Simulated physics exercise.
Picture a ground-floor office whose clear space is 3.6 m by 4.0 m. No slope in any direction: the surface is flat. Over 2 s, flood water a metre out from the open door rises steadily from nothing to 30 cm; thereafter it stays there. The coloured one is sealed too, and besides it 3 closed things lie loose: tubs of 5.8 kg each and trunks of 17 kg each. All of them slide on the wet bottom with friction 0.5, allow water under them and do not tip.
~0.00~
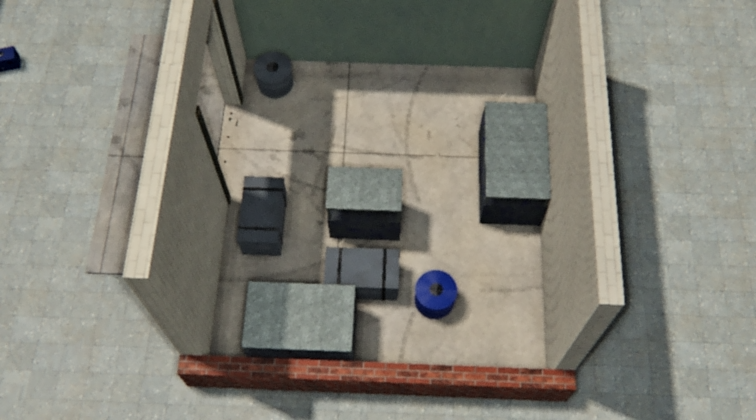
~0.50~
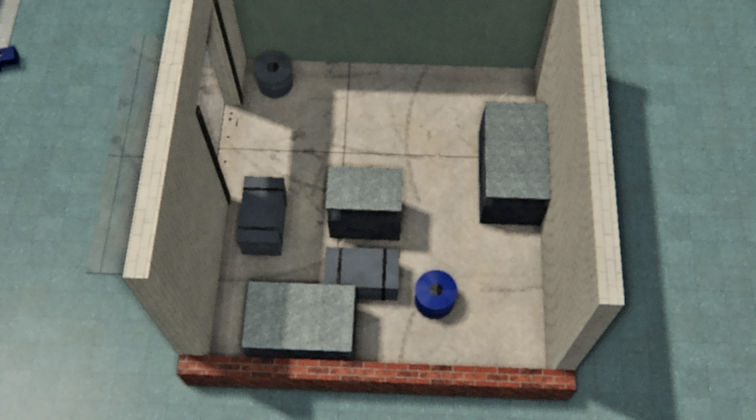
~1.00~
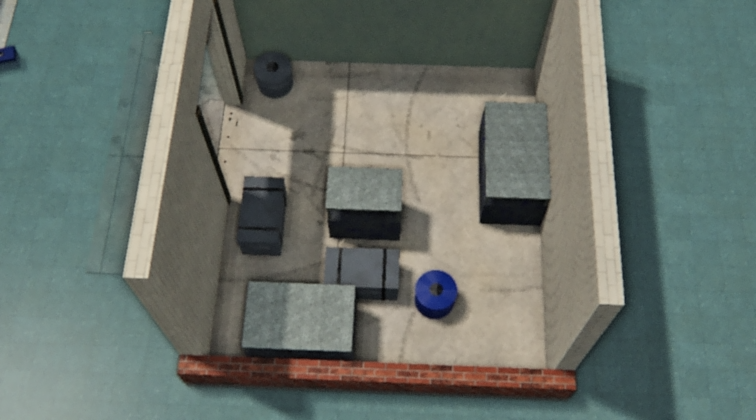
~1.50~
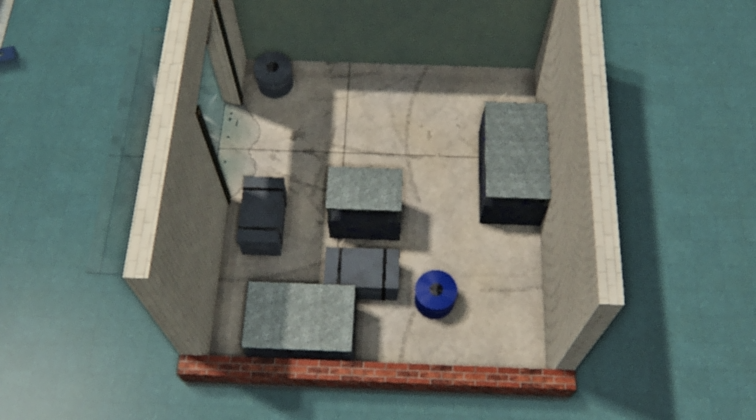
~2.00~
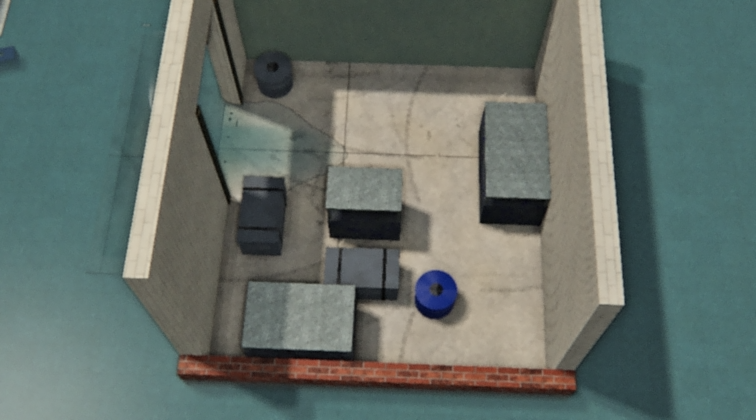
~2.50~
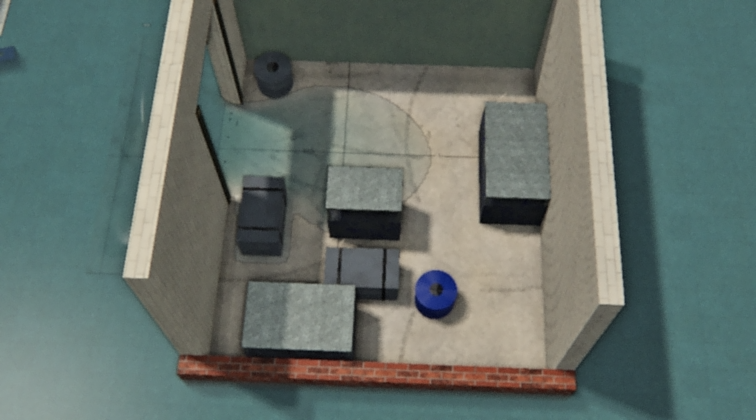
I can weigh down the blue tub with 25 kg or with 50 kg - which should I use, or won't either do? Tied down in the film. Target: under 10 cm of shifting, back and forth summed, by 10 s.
Go with the heavier one.
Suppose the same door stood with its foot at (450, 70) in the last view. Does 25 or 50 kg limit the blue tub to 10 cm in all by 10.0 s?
Result: Heavier option only.
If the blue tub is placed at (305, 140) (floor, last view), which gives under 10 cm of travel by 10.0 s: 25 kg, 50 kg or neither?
Result: Both fail.
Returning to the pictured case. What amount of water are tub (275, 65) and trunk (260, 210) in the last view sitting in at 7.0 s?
Some 10 cm at the first, some 8 cm at the second.
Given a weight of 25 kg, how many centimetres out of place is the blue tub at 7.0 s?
Close to 5 centimetres.
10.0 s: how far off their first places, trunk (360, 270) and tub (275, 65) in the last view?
First 50 cm, then 20 cm.
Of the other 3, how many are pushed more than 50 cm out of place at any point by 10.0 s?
I make that 1.
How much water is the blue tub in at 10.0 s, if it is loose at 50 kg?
18 cm, roughly.
After 3.5 s the blue tub would be 0 cm from its start with 25 kg and 0 cm from its start with 50 kg; 0 cm of water round it then.
After 4.5 s the blue tub would be 0 cm from its start with 25 kg and 0 cm from its start with 50 kg; 4 cm of water round it then.
After 7.0 s the blue tub would be 4 cm from its start with 25 kg and 0 cm from its start with 50 kg; 9 cm of water round it then.
After 10.0 s the blue tub would be 69 cm from its start with 25 kg and 0 cm from its start with 50 kg; 18 cm of water round it then.
